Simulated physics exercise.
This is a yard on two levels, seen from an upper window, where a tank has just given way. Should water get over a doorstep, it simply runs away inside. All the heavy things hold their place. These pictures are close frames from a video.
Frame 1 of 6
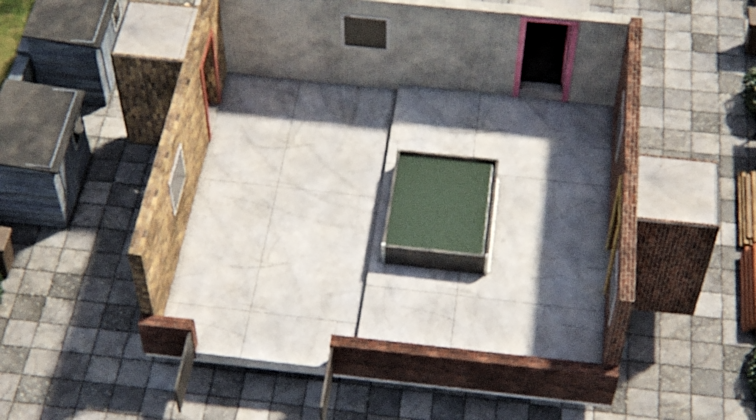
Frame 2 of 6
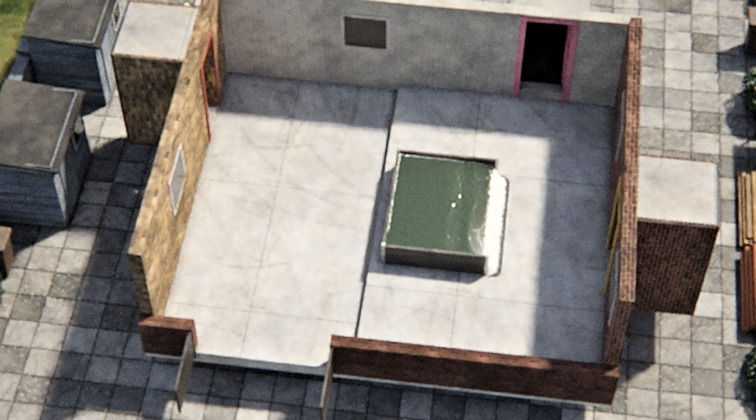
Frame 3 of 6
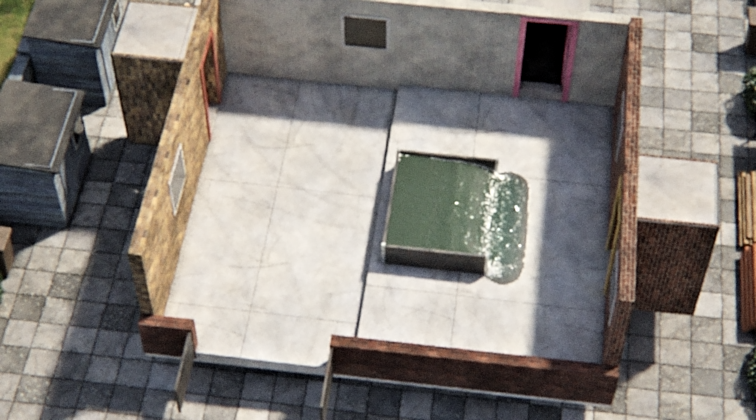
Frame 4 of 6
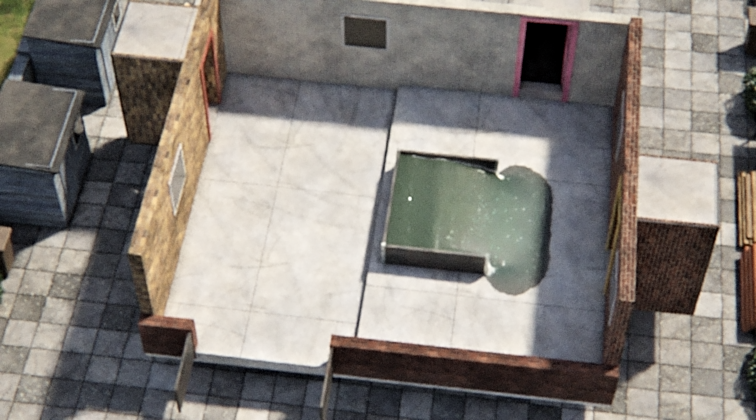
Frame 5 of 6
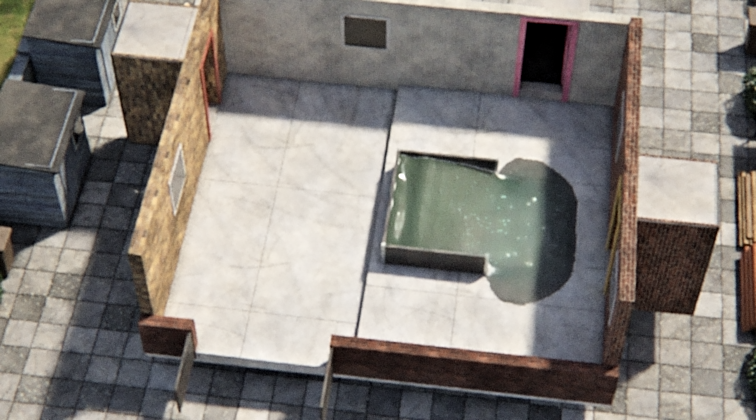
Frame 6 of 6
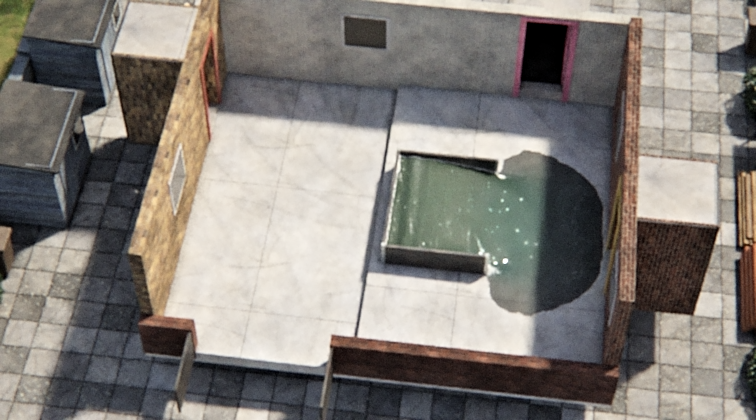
Green water pours from the right side of a tank and spreads across the pale floor.
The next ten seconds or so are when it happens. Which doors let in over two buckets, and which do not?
The red door does not surpass two buckets, the yellow door surpasses two buckets, the pink door does not surpass two buckets.
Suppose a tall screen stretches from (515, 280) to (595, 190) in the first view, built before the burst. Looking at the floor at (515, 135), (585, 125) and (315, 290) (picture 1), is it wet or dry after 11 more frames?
First spared, then soaked, then spared.
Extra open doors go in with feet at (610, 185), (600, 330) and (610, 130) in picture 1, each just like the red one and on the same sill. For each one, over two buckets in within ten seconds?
Above; above; above.
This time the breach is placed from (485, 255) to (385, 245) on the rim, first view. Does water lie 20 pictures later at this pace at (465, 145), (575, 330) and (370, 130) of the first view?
Going through them one by one, I'd say high and dry, then waterlogged, then high and dry.
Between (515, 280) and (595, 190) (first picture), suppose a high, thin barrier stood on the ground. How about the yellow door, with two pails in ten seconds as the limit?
Looks like the yellow door doesn't reach that amount here.
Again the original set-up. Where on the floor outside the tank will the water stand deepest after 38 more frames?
Deepest spot: Near (599, 382).
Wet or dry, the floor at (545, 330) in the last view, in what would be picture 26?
By then I'd expect it to be inundated.
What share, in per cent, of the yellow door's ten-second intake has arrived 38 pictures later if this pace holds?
Close to 100 percent.
A moment on, water covers 20 % of the floor; the red door not reached, the yellow door over two buckets in, the pink door not reached.
Next, water covers 20 % of the floor; the red door not reached, the yellow door far over two buckets in, the pink door not reached.
Then, water covers 30 % of the floor; the red door not reached, the yellow door far over two buckets in, the pink door wet at the sill, nothing in.
Later, water covers 65 % of the floor; the red door not reached, the yellow door far over two buckets in, the pink door wet at the sill, nothing in.
In the end, water covers 90 % of the floor; the red door wet at the sill, nothing in, the yellow door far over two buckets in, the pink door wet at the sill, nothing in.
